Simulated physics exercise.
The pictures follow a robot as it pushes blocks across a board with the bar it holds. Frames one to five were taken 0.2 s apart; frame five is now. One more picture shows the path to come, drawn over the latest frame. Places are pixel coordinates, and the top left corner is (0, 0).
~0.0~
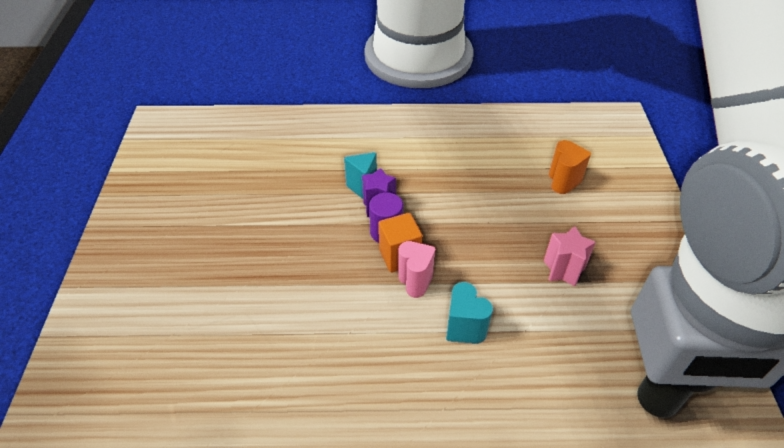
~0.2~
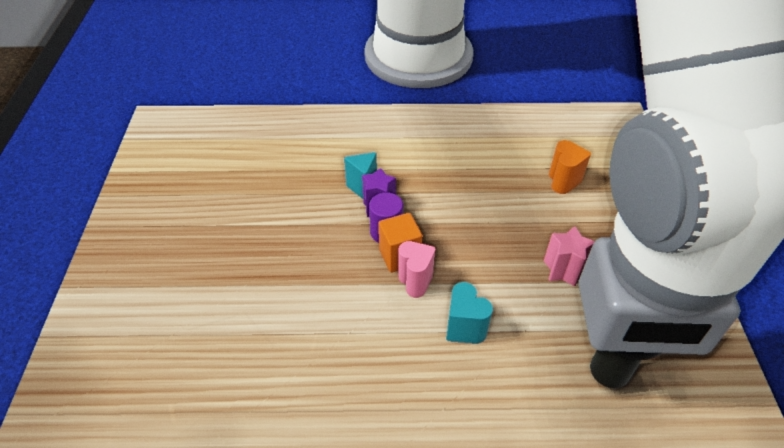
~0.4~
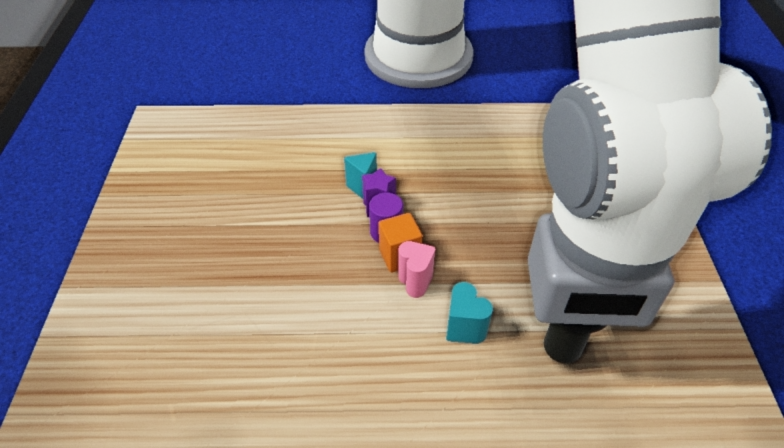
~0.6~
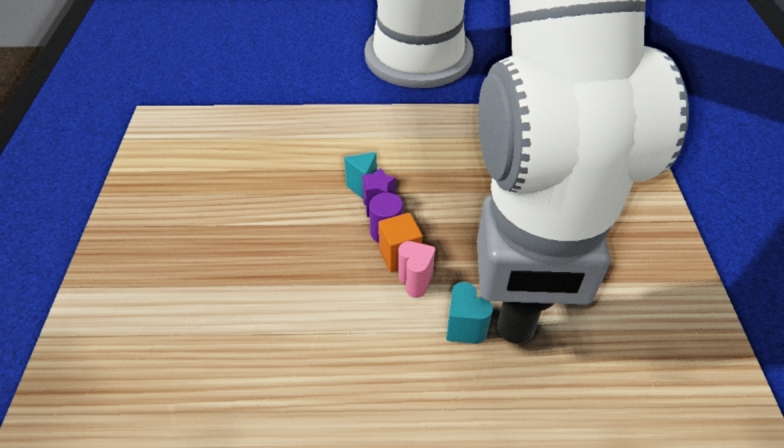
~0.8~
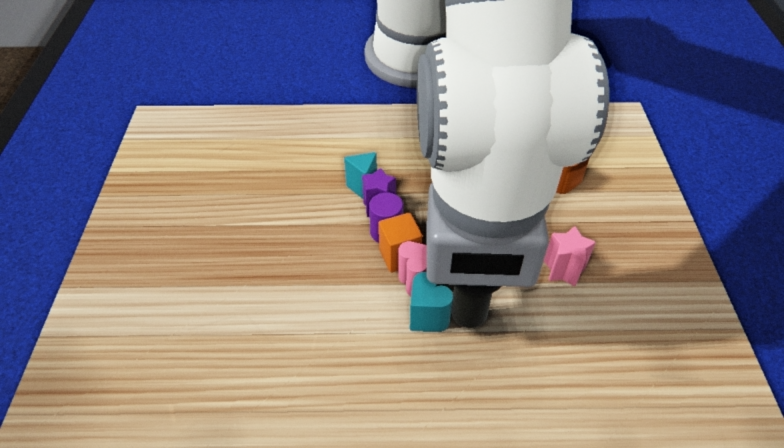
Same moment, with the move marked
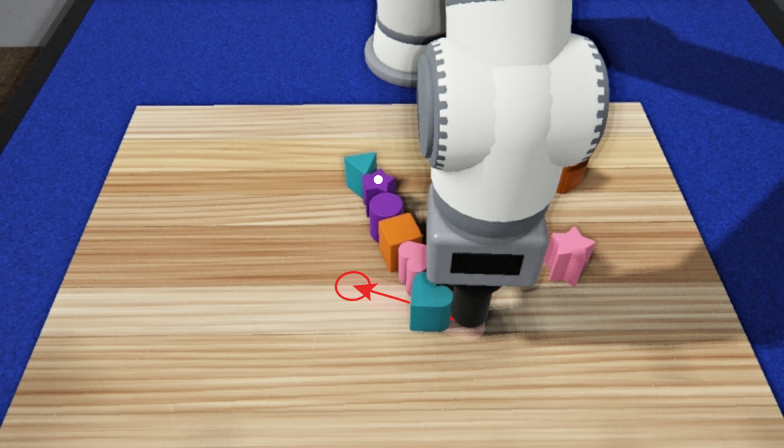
A white and gray robot arm moved left across the wooden board, reached the turquoise heart-shaped block, and pushed it a short way left, up beside the pink heart at the end of a row of colorful blocks.
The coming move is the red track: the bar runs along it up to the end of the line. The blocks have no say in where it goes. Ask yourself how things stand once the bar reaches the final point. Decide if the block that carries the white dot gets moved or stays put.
When the path is over, the block that carries the white dot has left its spot.
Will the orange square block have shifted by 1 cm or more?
Yes
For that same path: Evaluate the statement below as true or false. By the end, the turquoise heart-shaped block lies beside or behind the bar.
My answer: True.
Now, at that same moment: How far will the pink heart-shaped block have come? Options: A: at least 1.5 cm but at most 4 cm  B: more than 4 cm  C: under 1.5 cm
(A)
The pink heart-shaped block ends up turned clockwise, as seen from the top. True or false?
True.
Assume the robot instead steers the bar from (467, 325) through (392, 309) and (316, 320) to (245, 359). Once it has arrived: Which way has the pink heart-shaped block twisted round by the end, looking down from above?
The block spins clockwise.
The drawn path runs from (467, 325) over (428, 310) and (390, 297) to (353, 286); the dot is on the purple star.
What follows on the original path. One third of the way, bar (429, 299); turquoise heart-shaped block (389, 287), turned 15° anticlockwise.
Two thirds of the way, bar (389, 286); purple star (376, 172), turned 30° anticlockwise; orange square block (401, 214); pink heart-shaped block (395, 244), turned 80° clockwise; turquoise heart-shaped block (351, 286), turned 55° anticlockwise.
At the end, bar (352, 275); purple star (376, 172), turned 30° anticlockwise; orange square block (403, 213); pink heart-shaped block (392, 243), turned 100° clockwise; turquoise heart-shaped block (329, 287), turned 110° anticlockwise.
